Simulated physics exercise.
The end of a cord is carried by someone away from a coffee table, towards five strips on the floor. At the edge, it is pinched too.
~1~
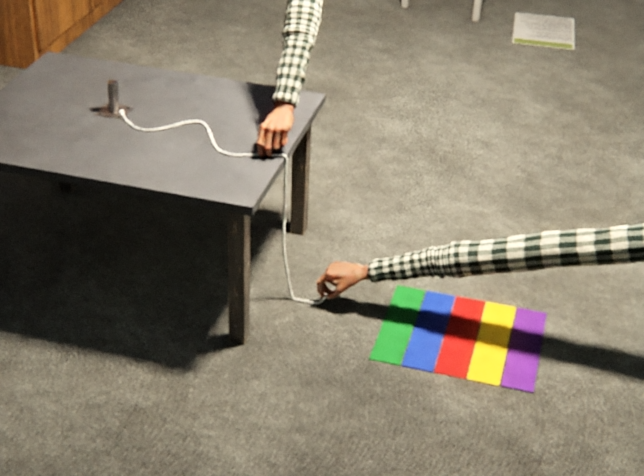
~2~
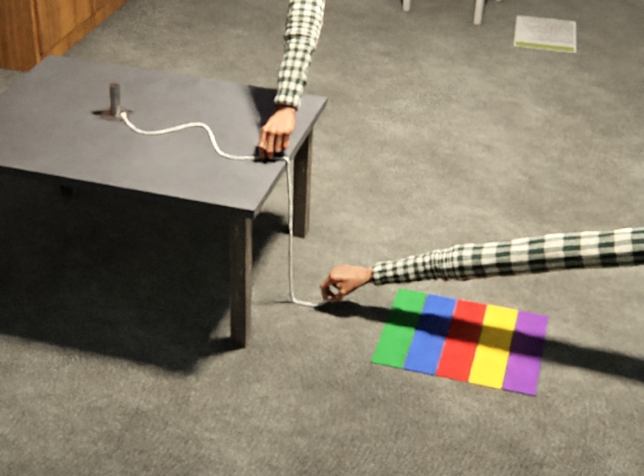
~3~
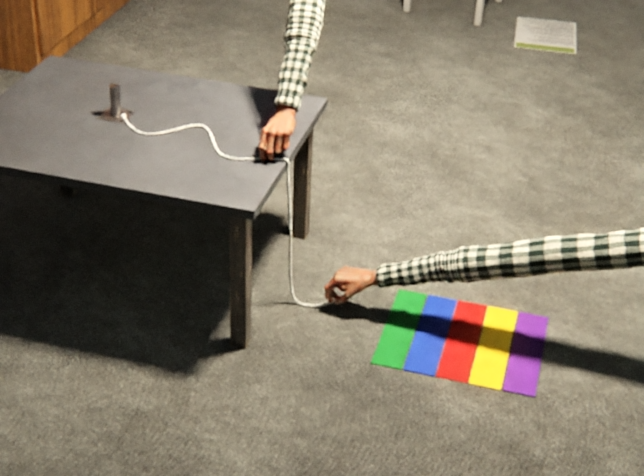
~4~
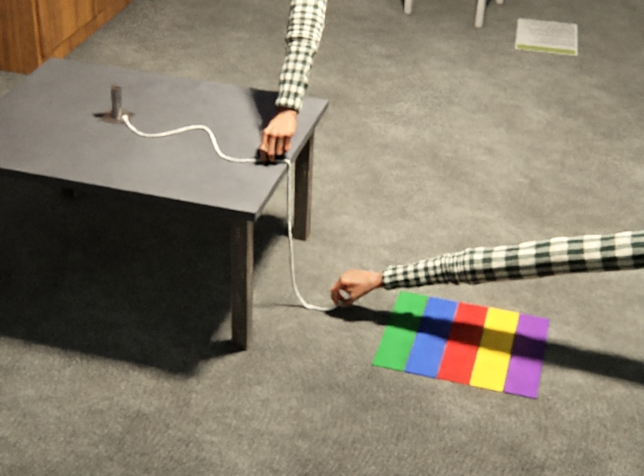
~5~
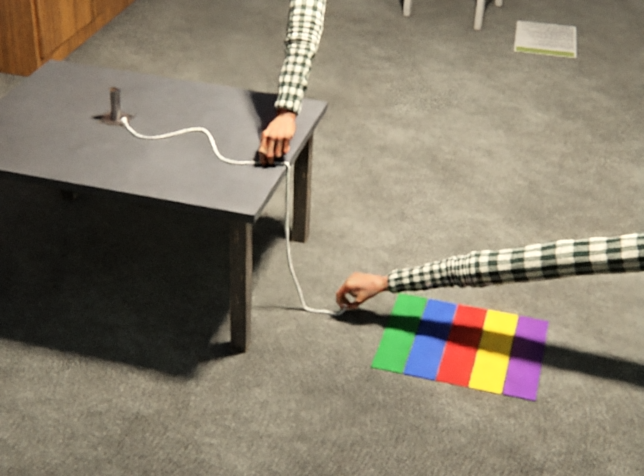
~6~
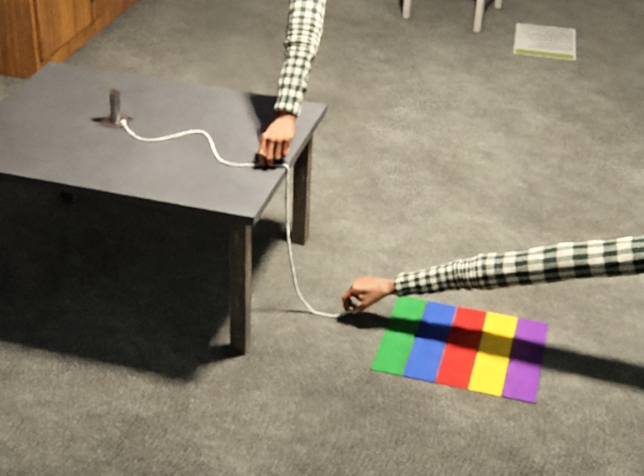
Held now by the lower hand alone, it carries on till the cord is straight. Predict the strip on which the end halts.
The yellow strip.
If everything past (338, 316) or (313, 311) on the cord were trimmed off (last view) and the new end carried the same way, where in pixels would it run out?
Case by case it comes to about (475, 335) and then about (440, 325).
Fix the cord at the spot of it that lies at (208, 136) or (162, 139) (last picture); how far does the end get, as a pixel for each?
Per try (px, approx.): (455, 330), (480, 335).
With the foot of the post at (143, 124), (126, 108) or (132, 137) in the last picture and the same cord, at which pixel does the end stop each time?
The places come out near (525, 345), (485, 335) and (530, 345).
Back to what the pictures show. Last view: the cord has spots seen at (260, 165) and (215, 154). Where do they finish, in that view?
First: (310, 184). Second: (262, 157).
A little later, end near (447, 329); over blue.
Next, end near (478, 335); over red.
When it is tight, end near (496, 338); over yellow. The end stops over the yellow strip.
